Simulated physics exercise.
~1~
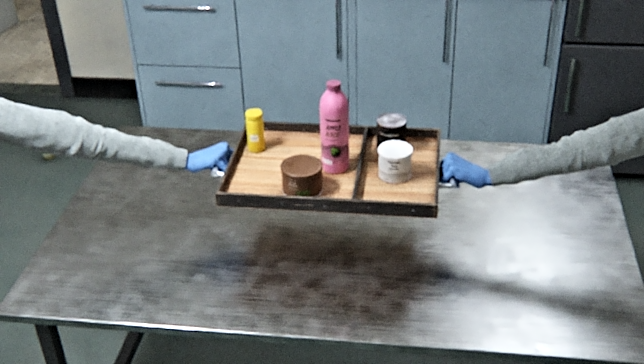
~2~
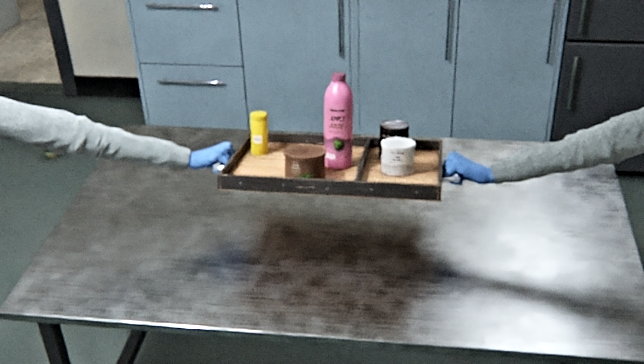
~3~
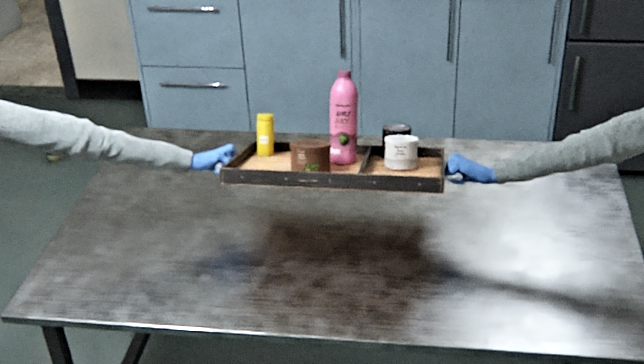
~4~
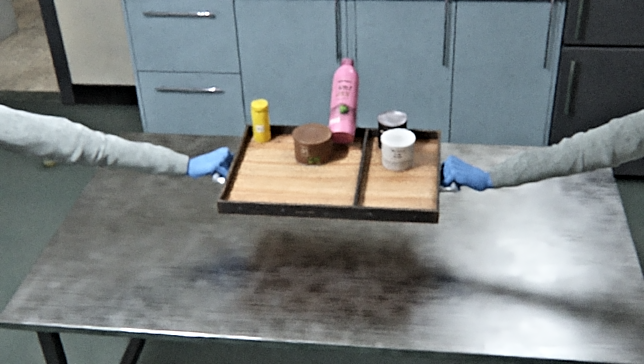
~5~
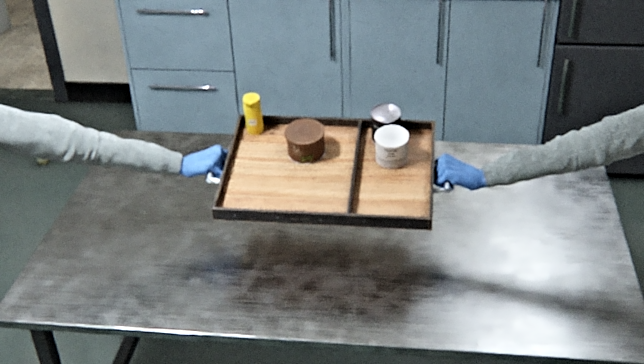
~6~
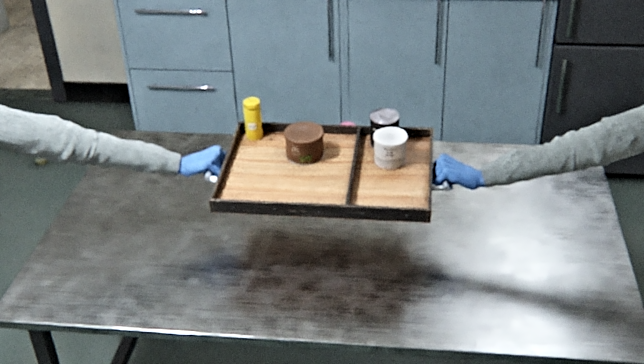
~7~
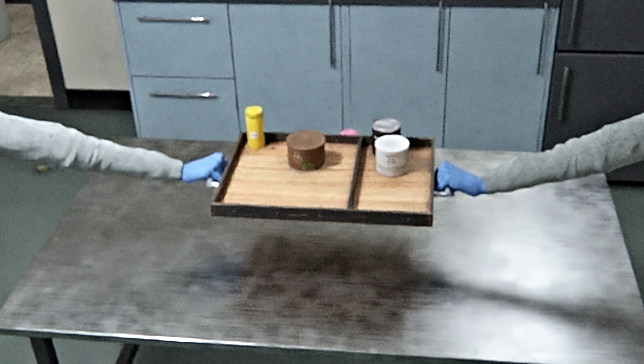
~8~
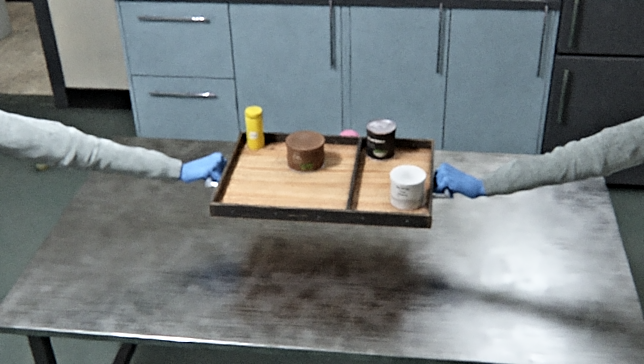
To begin with, two blue-gloved hands hold a dark-rimmed wooden tray above a metal table, carrying a yellow shaker, a brown tub, a tall pink bottle, a white tin and a black tin. The tray's far edge dips, and the brown tub slides away toward the back. As the tray swings back the other way, the pink bottle tips over the far rim and drops out of sight behind it. The tray then settles nearly level, with the bottle lying on its side, barely visible beyond it. Lastly, the white tin slides toward the near right corner, leaving four items standing aboard.
